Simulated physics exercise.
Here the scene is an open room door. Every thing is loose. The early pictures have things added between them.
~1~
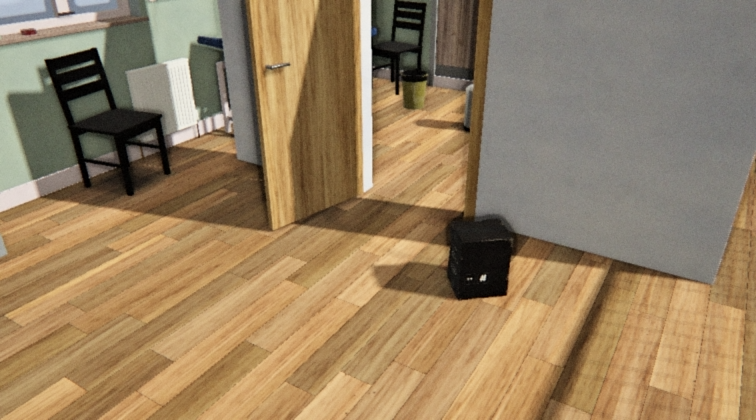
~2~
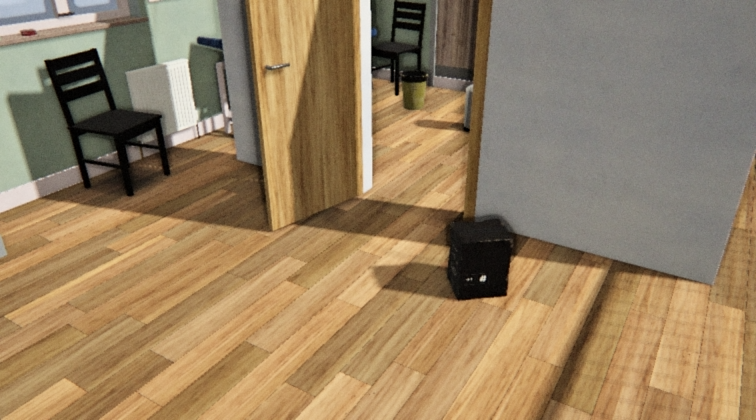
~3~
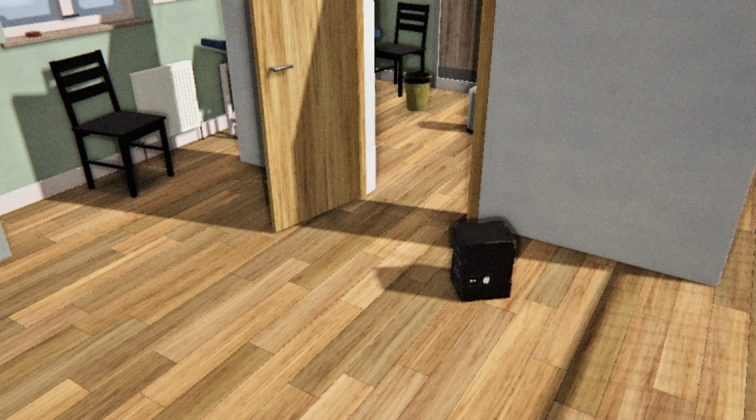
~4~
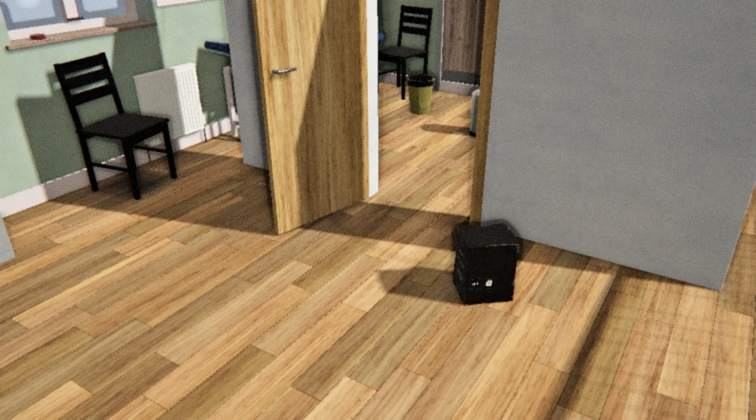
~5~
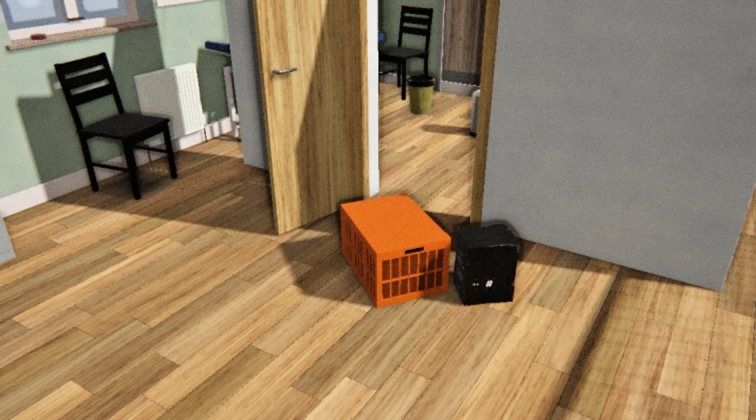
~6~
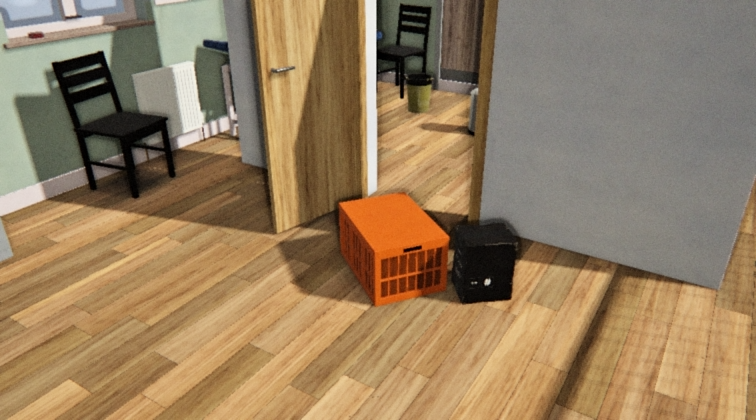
A wooden door stands wide open in a room with plank flooring and pale green walls, seen from above at an angle, with a black chair at left and another beyond the doorway near a bin. A small black box sits on the floor before the grey wall at right. The view shifts very slightly, then an orange slatted crate abruptly appears left of the box, while everything else stays still.
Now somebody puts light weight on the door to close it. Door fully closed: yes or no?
No.
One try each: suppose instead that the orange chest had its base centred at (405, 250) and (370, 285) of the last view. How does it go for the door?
Try one: The door gets held up; try two: It swings to.
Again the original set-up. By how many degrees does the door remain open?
Around 70 degrees.
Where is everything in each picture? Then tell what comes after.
Door wide open and still; black box (479, 259), in the first frame.
Door wide open and still; black box (479, 259), in the second frame.
Door wide open and still; black box (482, 261), in the third frame.
Door wide open and still; black box (485, 264), in the fourth frame.
Door wide open and still; black box (485, 264), in the fifth frame.
Door wide open and still; orange chest (391, 245); black box (483, 263), in the sixth frame.
Then, 0.50 s after the last picture, door at 96°.
Then, 0.80 s after the last picture, door at 84°.
Then, 1.10 s after the last picture, door at 70°.
At rest, door at 68°; both in place. Seen from the same camera at the end, orange chest near (393, 246).
